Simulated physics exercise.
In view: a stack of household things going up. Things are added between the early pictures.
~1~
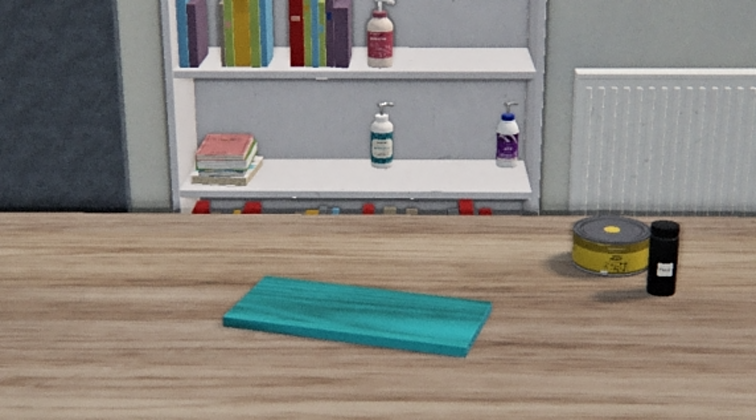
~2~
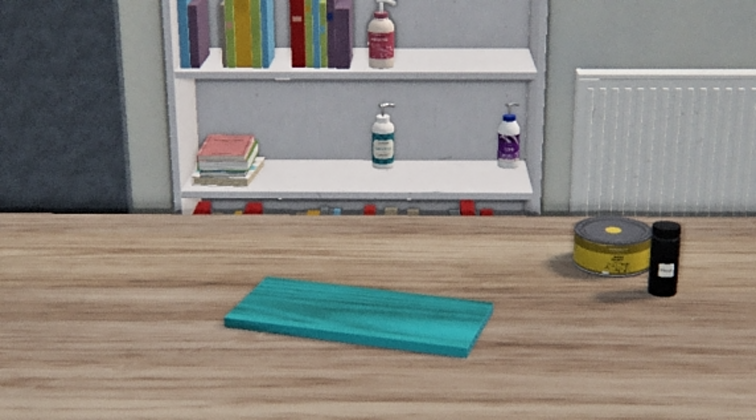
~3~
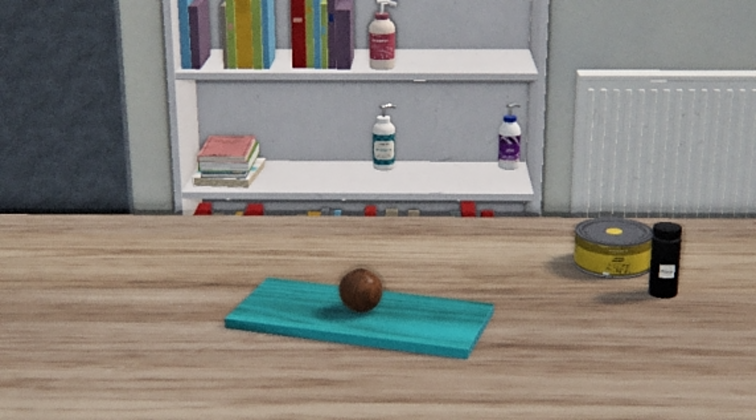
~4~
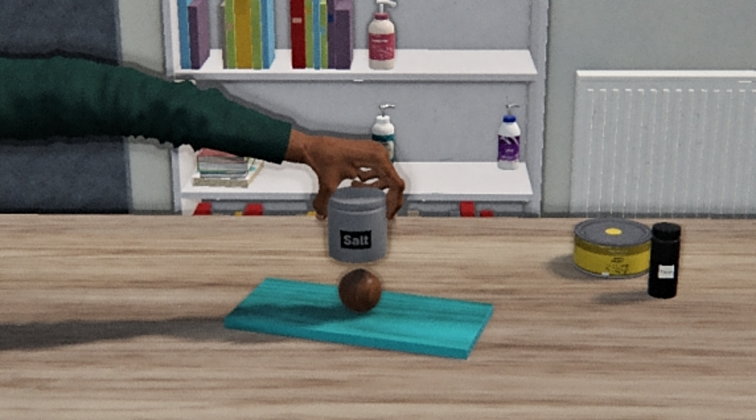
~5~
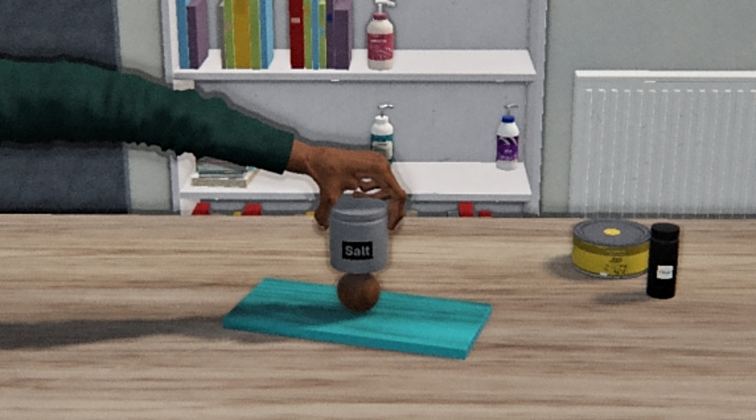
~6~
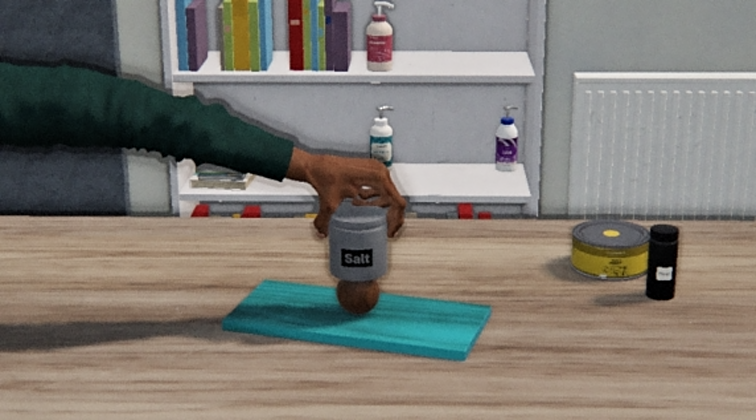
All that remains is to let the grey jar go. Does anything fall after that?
It comes apart.
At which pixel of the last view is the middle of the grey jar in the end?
Around (471, 286).
Then, 0.70 s on from there, grey jar now fallen.
Then, 1.00 s on from there, things are still on the move.
In the end, fallen, grey jar; the other 4 unmoved. At the end, from the last picture's camera, grey jar near (471, 287). The pile gives way.
